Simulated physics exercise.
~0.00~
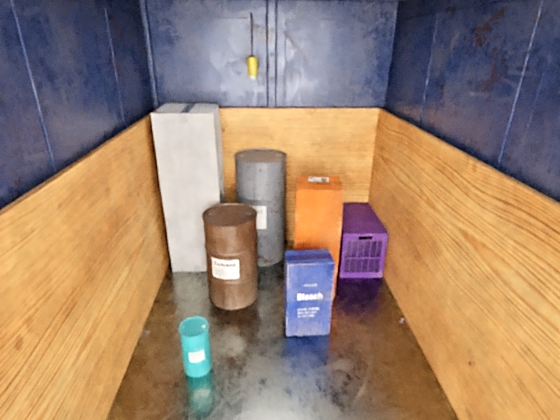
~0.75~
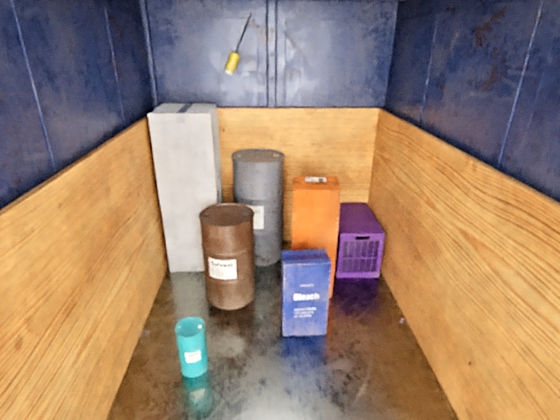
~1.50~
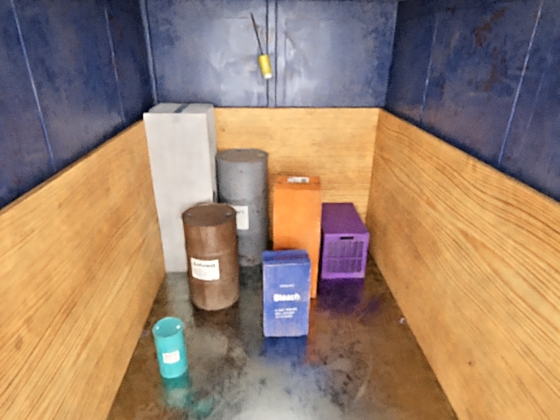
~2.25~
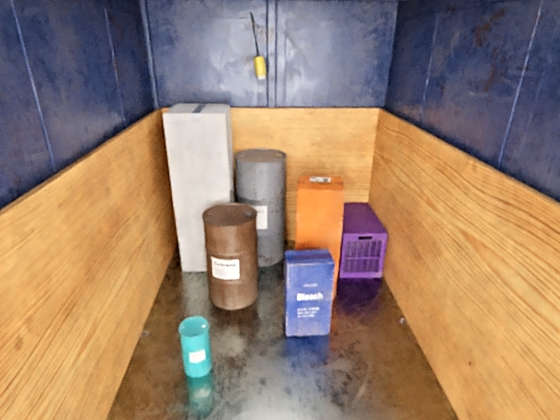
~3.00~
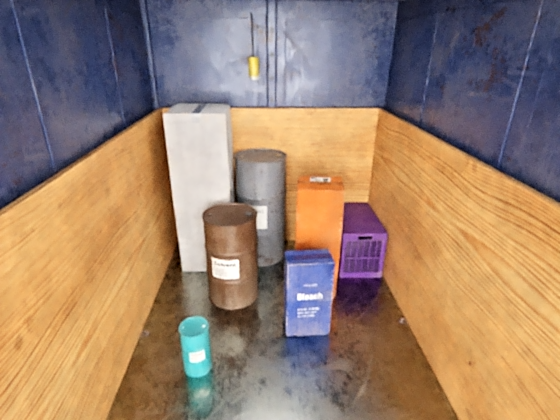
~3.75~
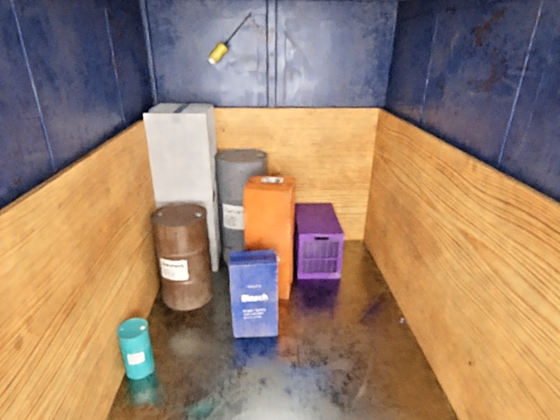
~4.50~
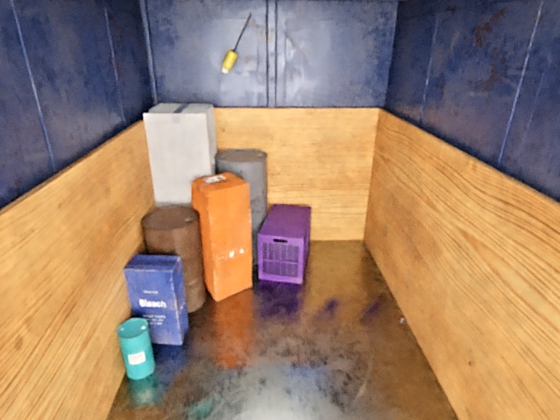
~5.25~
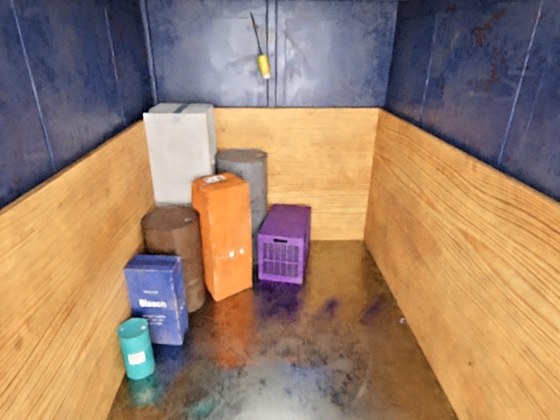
Unsecured drums, boxes, a canister and a purple chest sliding left, briefly right, then far left in a van, all staying upright.
